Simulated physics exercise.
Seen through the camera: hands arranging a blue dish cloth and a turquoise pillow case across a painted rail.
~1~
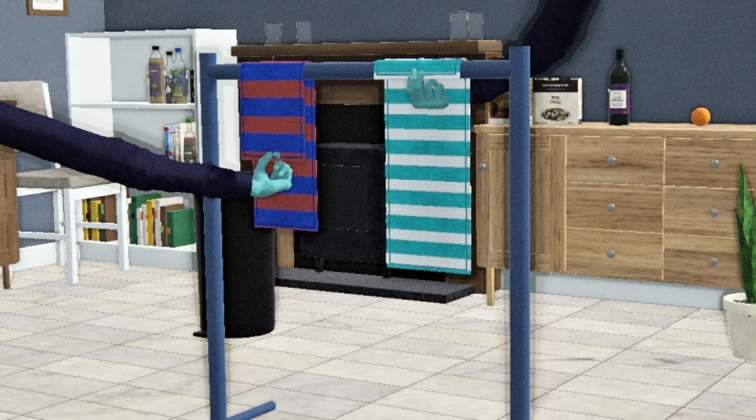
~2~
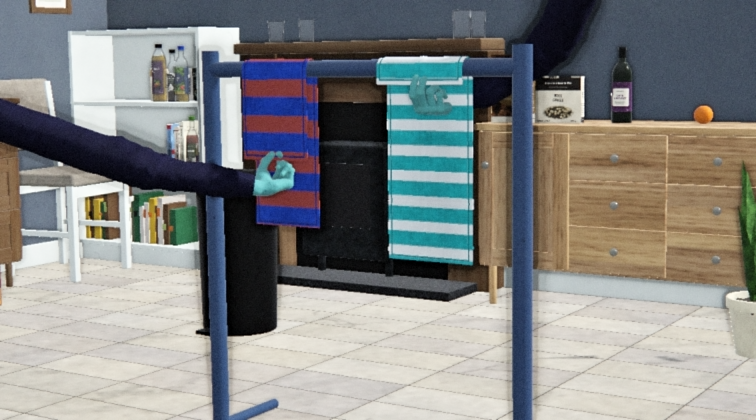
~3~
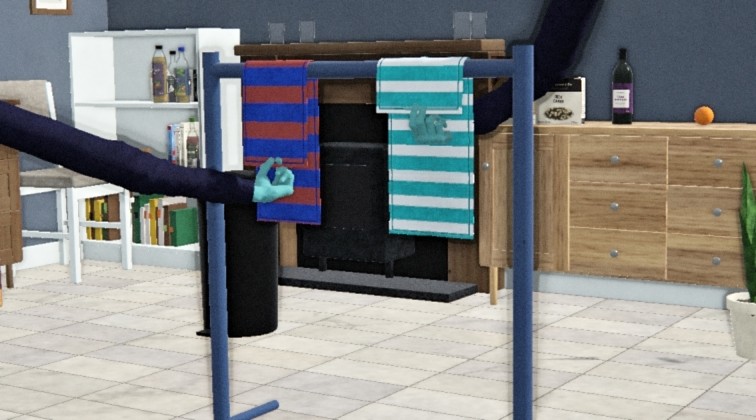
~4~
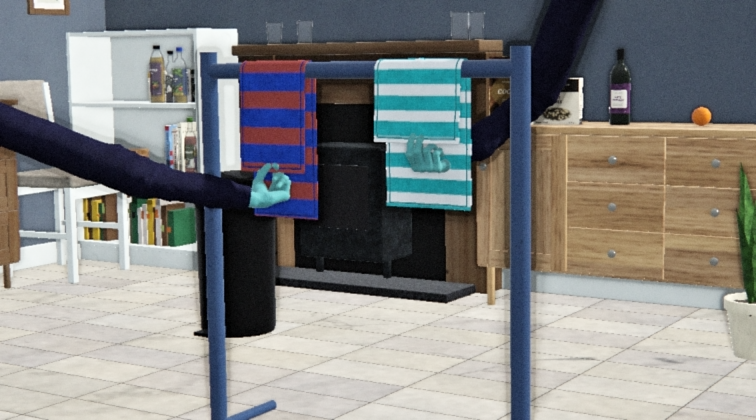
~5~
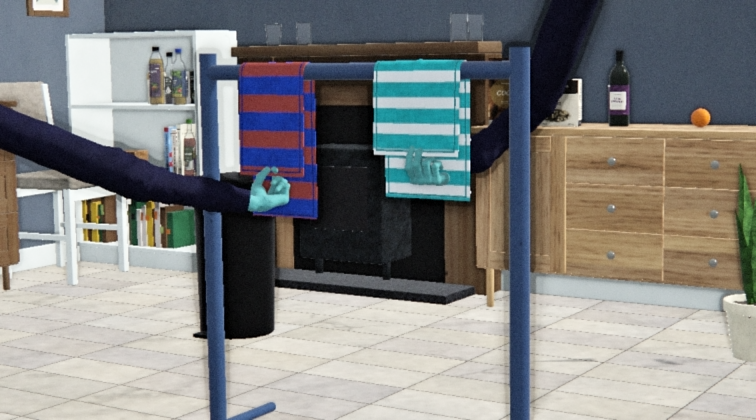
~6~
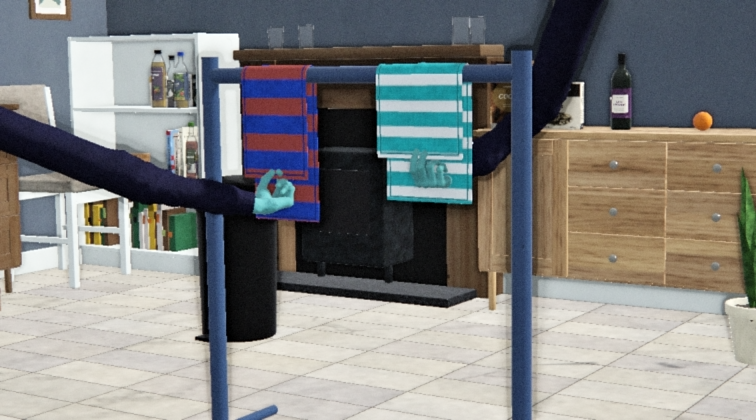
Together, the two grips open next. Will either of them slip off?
Result: The blue dish cloth stays put; the turquoise pillow case stays put.
Then, 0.32 s on from there, dish cloth as it was left; pillow case as it was left.
In the end, dish cloth as it was left; pillow case as it was left. The blue dish cloth hangs there and the turquoise pillow case keeps its place.
